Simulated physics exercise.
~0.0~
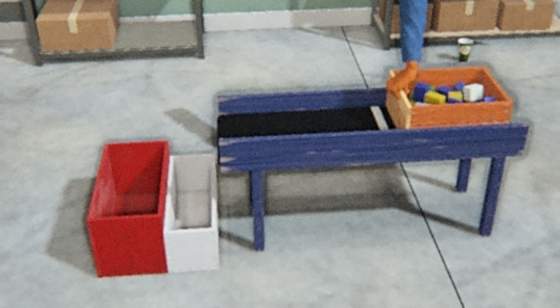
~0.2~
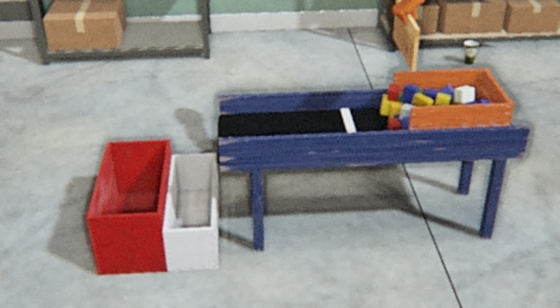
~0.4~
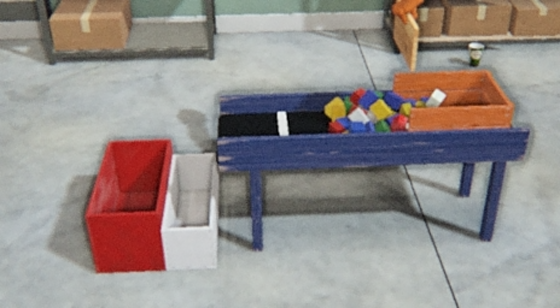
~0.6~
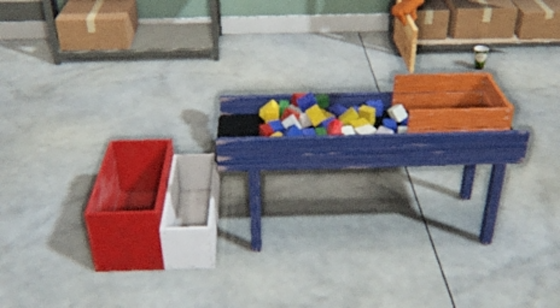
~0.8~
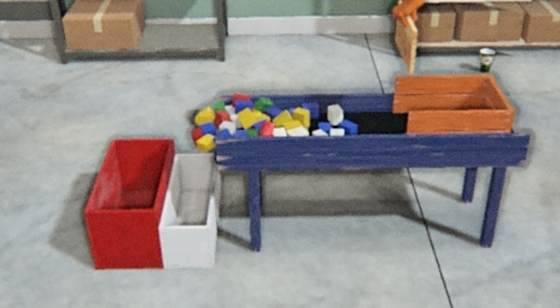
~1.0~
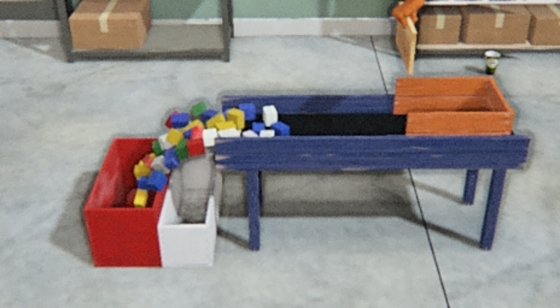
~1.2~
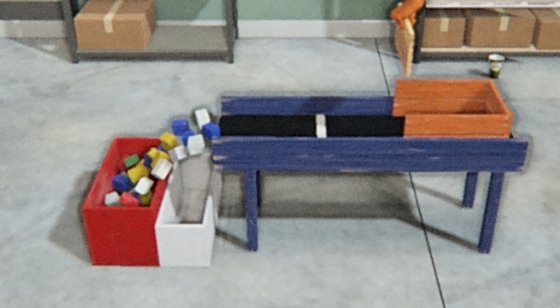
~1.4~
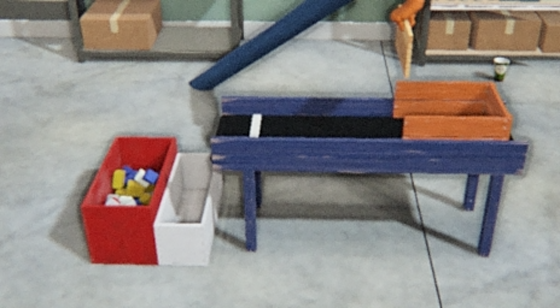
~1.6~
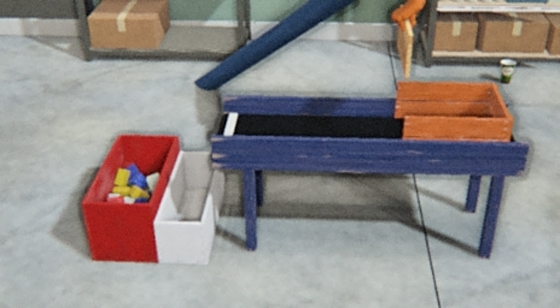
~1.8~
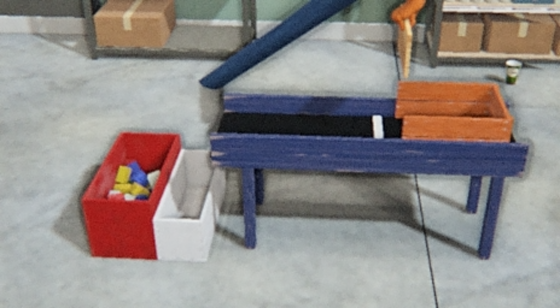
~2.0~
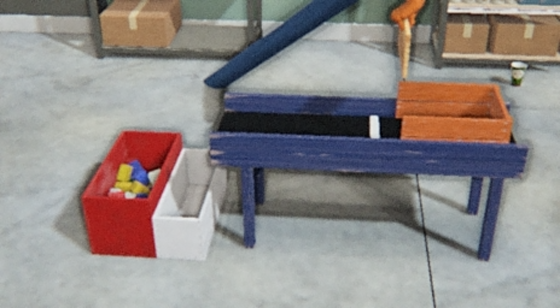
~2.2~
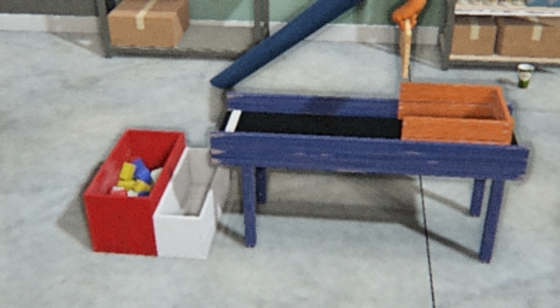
Colourful toy bricks ride the belt left, fly over the white tub and settle in the red tote.
